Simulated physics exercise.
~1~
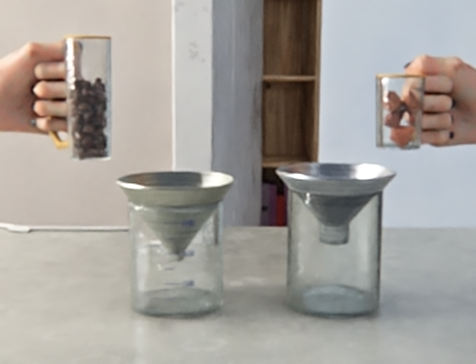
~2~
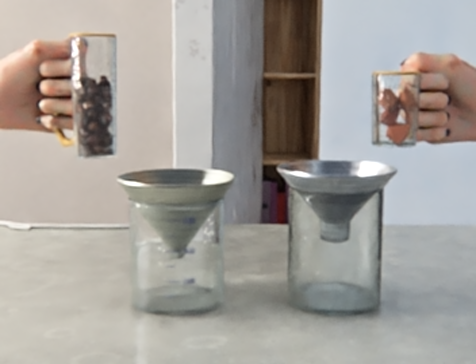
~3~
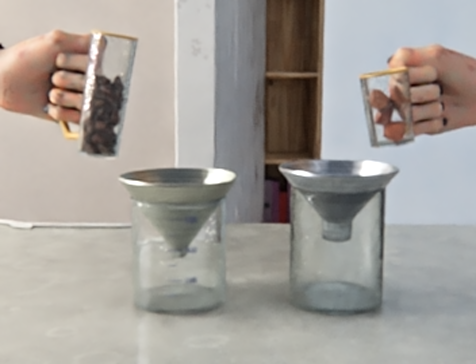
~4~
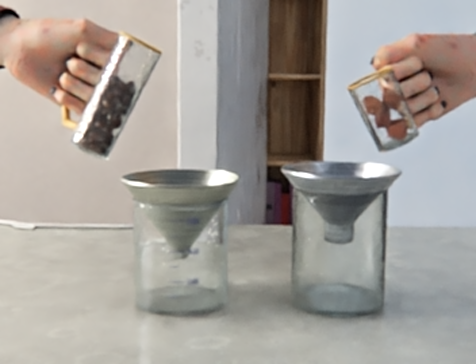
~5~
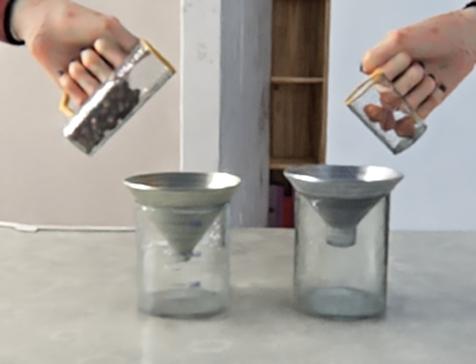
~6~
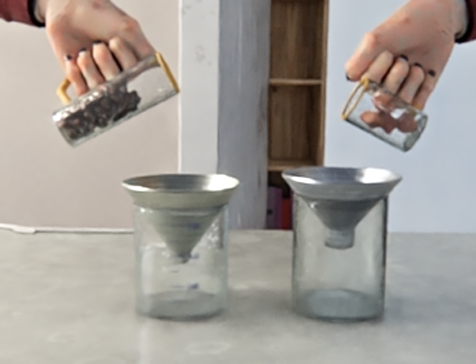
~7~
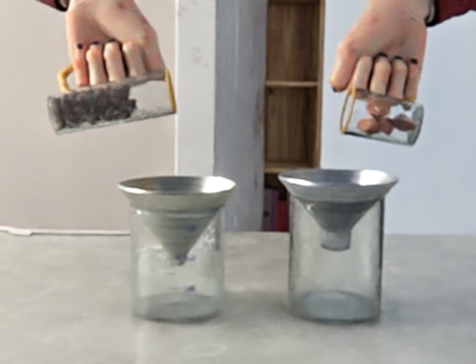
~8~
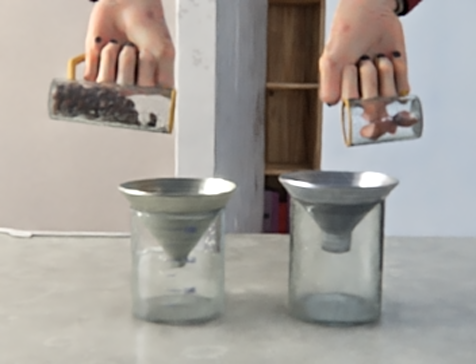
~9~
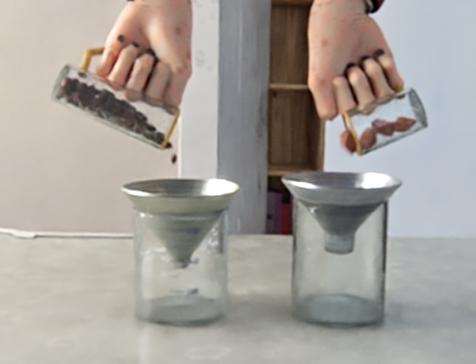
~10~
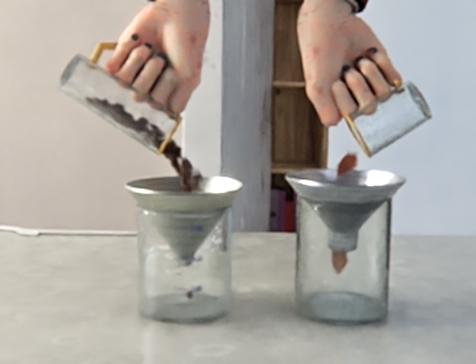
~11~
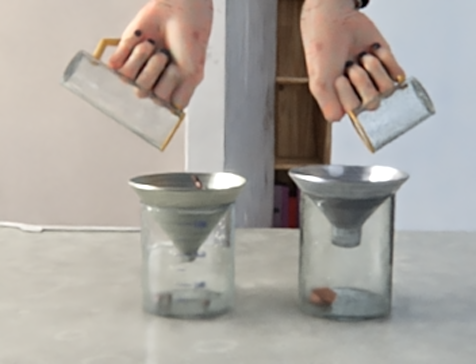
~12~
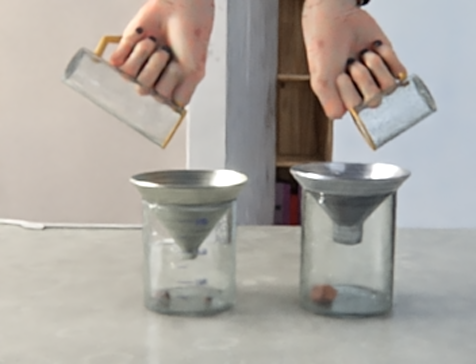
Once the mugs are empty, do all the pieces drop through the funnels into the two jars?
No, both funnels clog. Only a few pieces reach the bottom of each jar, and most stay stuck in the funnels.
Two hands hold clear glass mugs with golden rims above a pair of glass jars on a grey counter, seen from the front by a slightly swaying camera. The left mug holds dark brown pieces and the right one reddish-brown pieces, and a metallic funnel sits in each jar. The hands tilt the mugs inward onto their sides, then tip them further until the pieces tumble into the funnels. Both mugs end up empty, with only a few pieces at the bottom of each jar and the rest stuck in the funnels.
